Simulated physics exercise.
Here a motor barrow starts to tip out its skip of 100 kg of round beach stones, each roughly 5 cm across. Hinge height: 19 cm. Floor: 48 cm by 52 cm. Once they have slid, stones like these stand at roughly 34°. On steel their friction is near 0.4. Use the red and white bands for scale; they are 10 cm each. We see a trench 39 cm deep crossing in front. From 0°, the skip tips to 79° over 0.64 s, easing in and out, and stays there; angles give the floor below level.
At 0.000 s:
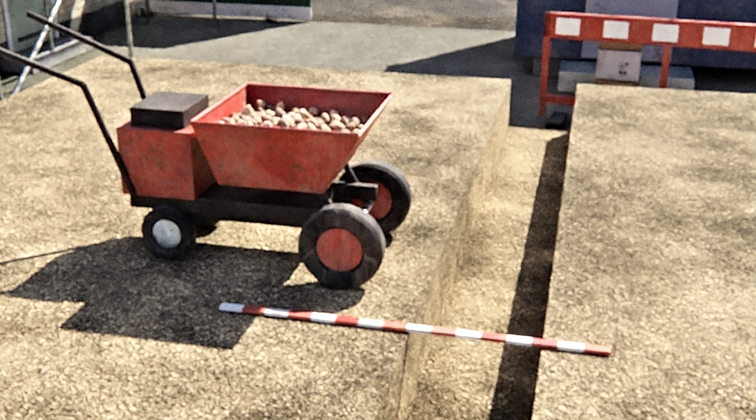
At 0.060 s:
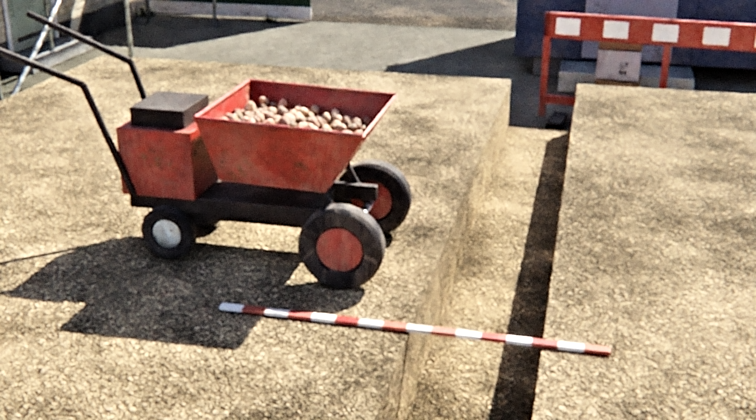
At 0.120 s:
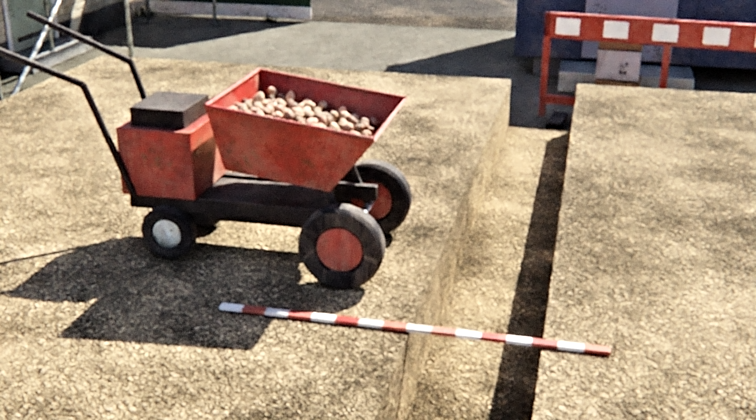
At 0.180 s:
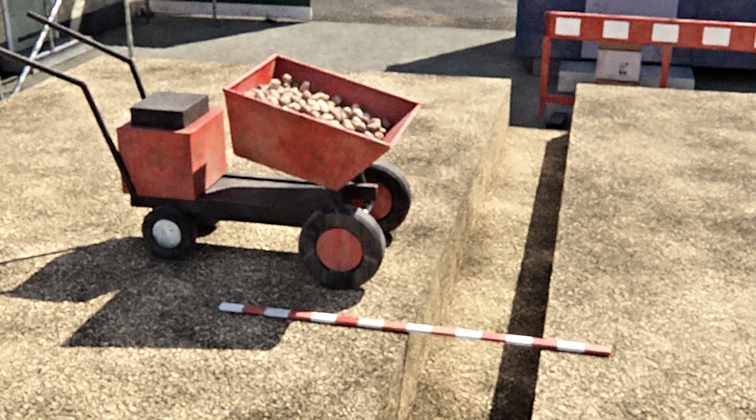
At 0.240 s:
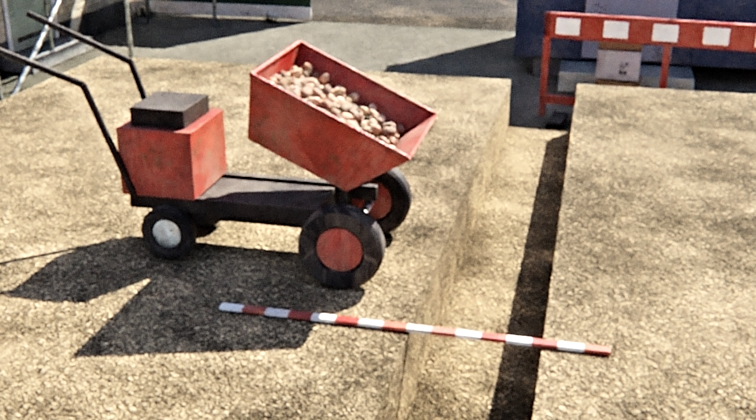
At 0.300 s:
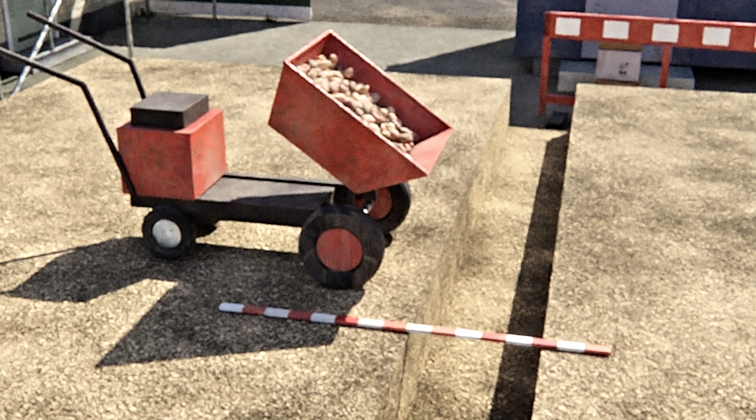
At first, a red motor barrow loaded with round, pale stones stands with its skip level, facing a trench with a red-and-white striped pole lying across it. The skip then tilts forward to the right, slightly, then steeply, its rear rising away from the barrow's black bed as the stones tilt with it.
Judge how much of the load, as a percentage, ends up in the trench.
Around 75 %.
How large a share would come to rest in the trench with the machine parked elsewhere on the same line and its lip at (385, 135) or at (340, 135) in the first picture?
Result: Close to 50 then close to 90 per cent.
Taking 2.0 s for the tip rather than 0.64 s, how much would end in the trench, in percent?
That works out at about 100 in a hundred.
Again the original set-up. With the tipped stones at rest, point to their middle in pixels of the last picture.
At about pixel (523, 339) in the last view.
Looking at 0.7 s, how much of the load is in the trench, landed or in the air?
Around 45 per cent of it, at that instant.
After 0.5 s the floor is at 67°; 100 % in the skip; the foremost stones are at (450, 197).
After 0.7 s the floor is at 79°; 55 % in the skip, 44 % in the trench, 2 % past the trench; the foremost stones are at (559, 272).
After 1.1 s the floor is at 79°; 5 % in the skip, 70 % in the trench, 25 % past the trench; the foremost stones are past the picture's edge.
After 3.0 s the floor is at 79°; 0 % in the skip, 75 % in the trench, 25 % past the trench; the foremost stones are past the picture's edge.
